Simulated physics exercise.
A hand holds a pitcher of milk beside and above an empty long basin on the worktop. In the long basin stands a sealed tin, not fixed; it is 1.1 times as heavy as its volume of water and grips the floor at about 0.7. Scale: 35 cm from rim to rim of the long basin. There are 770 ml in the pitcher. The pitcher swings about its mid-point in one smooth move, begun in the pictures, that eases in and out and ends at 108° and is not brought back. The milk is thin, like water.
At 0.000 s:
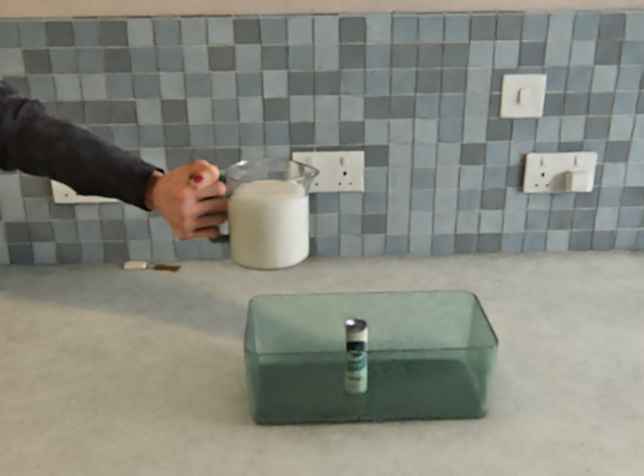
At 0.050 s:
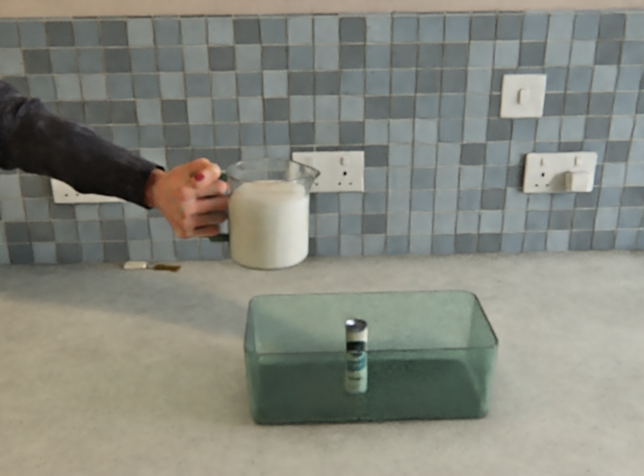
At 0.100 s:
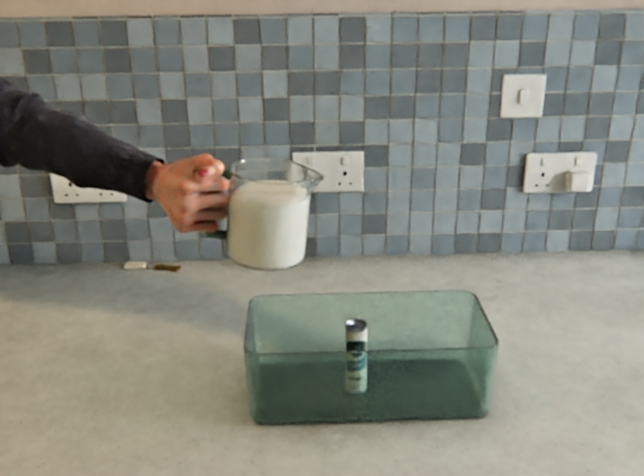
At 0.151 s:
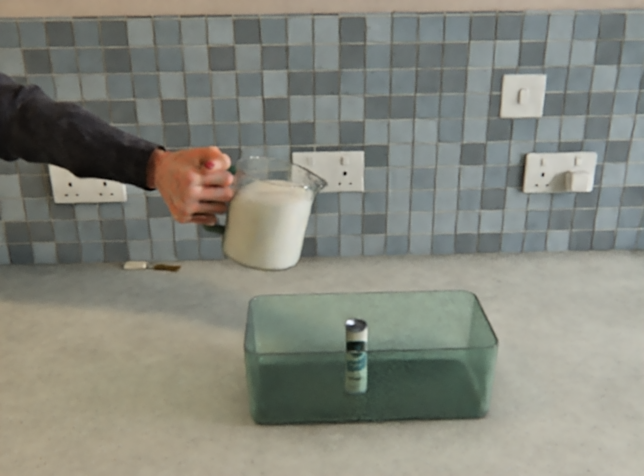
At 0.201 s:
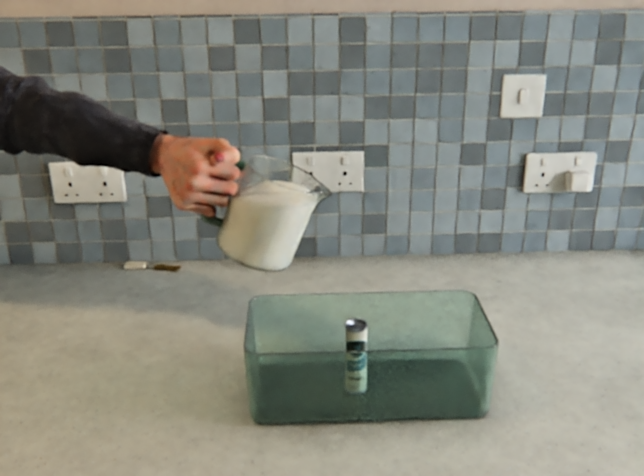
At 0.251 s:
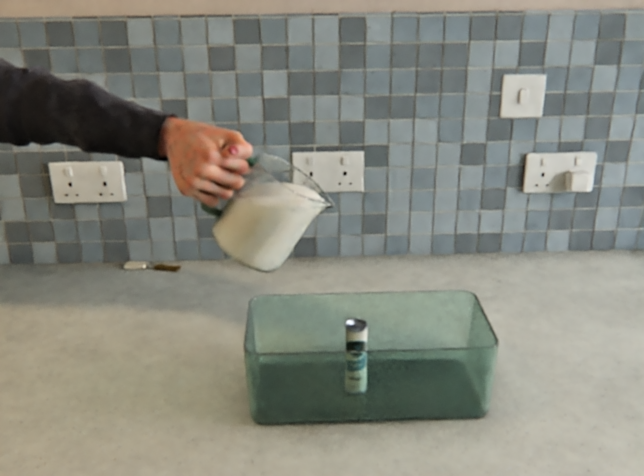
A hand holding a glass pitcher of milk tilts it gradually rightward above a green translucent basin with a small tin inside.
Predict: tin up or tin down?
It remains upright.
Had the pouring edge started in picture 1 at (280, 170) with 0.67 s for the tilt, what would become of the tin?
Then it topples.
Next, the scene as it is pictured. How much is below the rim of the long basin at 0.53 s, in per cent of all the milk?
Some 9 per cent.
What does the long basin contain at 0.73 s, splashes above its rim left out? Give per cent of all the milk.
Some 64 per cent.
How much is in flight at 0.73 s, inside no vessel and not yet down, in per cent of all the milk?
About 20 per cent.
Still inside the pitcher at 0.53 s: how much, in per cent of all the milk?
About 62 per cent.
Then, 0.53 s in, the tilt is 96° and 62 per cent is still to pour; the tin stands where it began.
Then, 0.73 s in, the tilt is 108° and 16 per cent is still to pour; the tin stands where it began.
Then, 0.94 s in, the tilt is 108° and 2 per cent is still to pour; the tin stands where it began.
Then, 1.17 s in, the tilt is 108° and 0 per cent is still to pour; the tin stands where it began.
Finally, the tin stands where it began.
